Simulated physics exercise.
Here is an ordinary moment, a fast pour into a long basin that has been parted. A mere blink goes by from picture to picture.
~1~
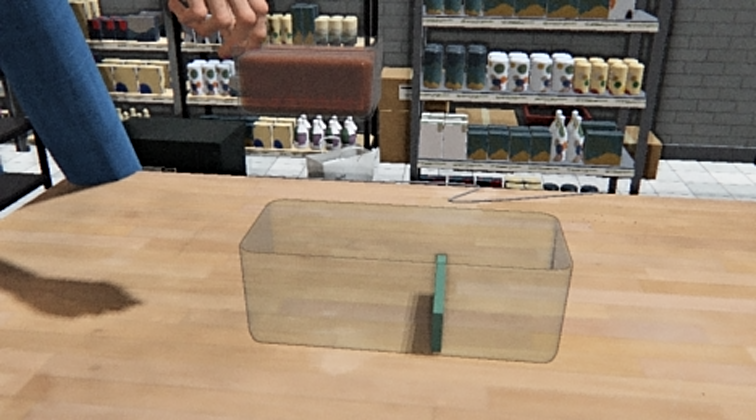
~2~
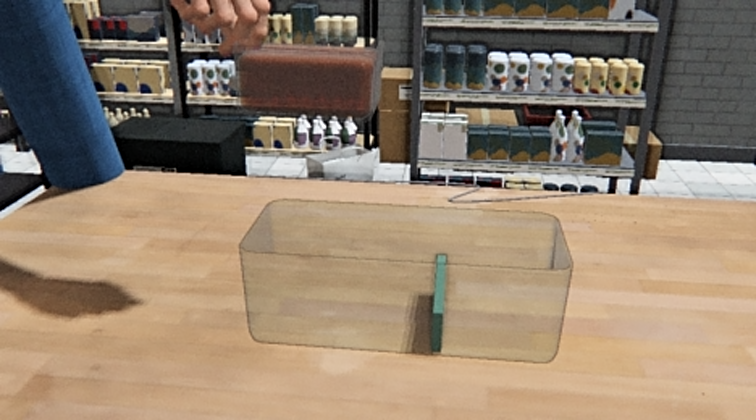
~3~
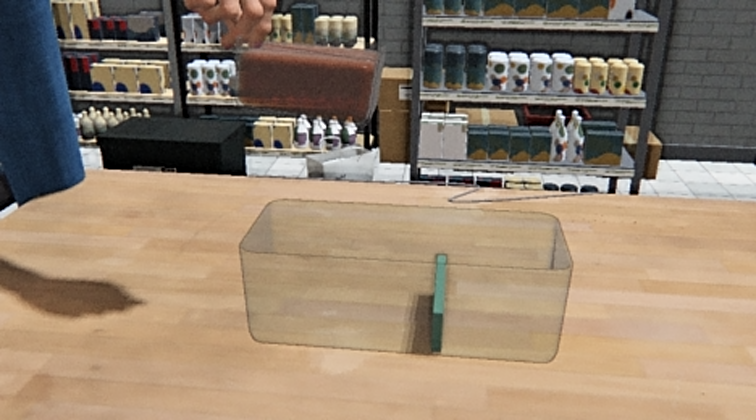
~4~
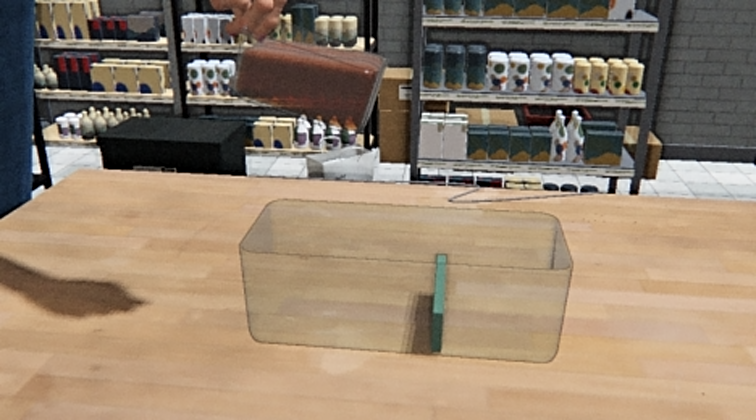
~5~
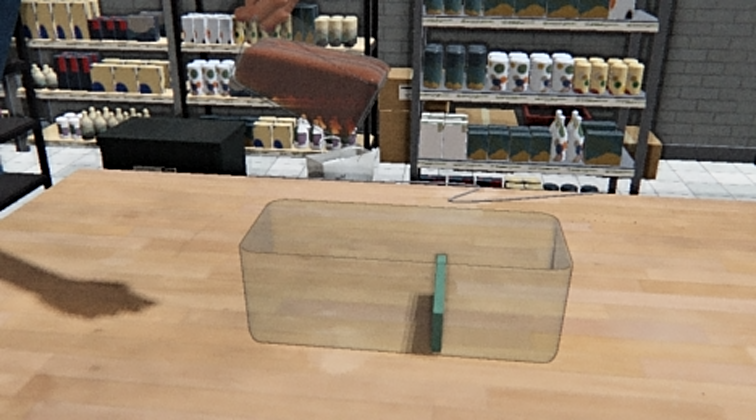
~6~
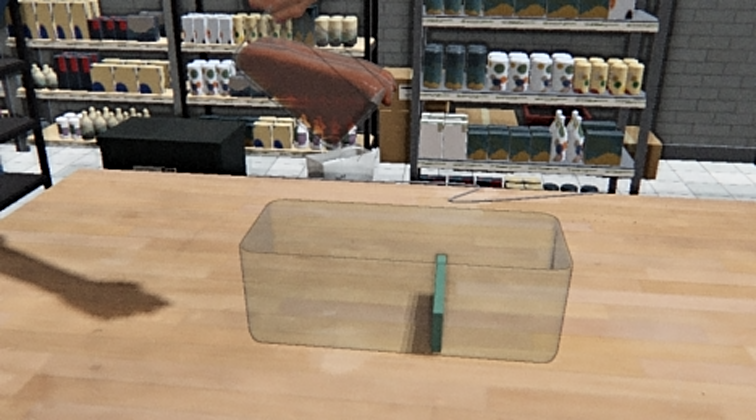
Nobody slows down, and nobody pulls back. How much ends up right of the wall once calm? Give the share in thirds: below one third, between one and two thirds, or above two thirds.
Most likely the right of the wall will hold too little for one third.
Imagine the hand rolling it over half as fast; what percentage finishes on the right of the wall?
It comes to about 55 per cent.
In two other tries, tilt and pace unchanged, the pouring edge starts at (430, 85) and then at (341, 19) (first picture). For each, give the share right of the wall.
Roughly 60 per cent, then roughly 10 per cent.
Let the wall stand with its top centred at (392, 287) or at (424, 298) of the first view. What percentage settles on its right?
75 per cent, then 40 per cent, roughly.
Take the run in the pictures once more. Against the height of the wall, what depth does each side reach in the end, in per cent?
Left 30 %, right 20 %.
A moment on, the tilt is 112° and 11 per cent is still to pour, 26 is left of the wall and 11 right of it.
Next, the tilt is 115° and 2 per cent is still to pour, 71 is left of the wall and 19 right of it.
Then the tilt is 115° and 0 per cent is still to pour, 69 is left of the wall and 19 right of it.
Later the tilt is 115° and 0 per cent is still to pour, 74 is left of the wall and 20 right of it.
Finally, 74 per cent lies left of the wall, 20 right of it and 6 outside.
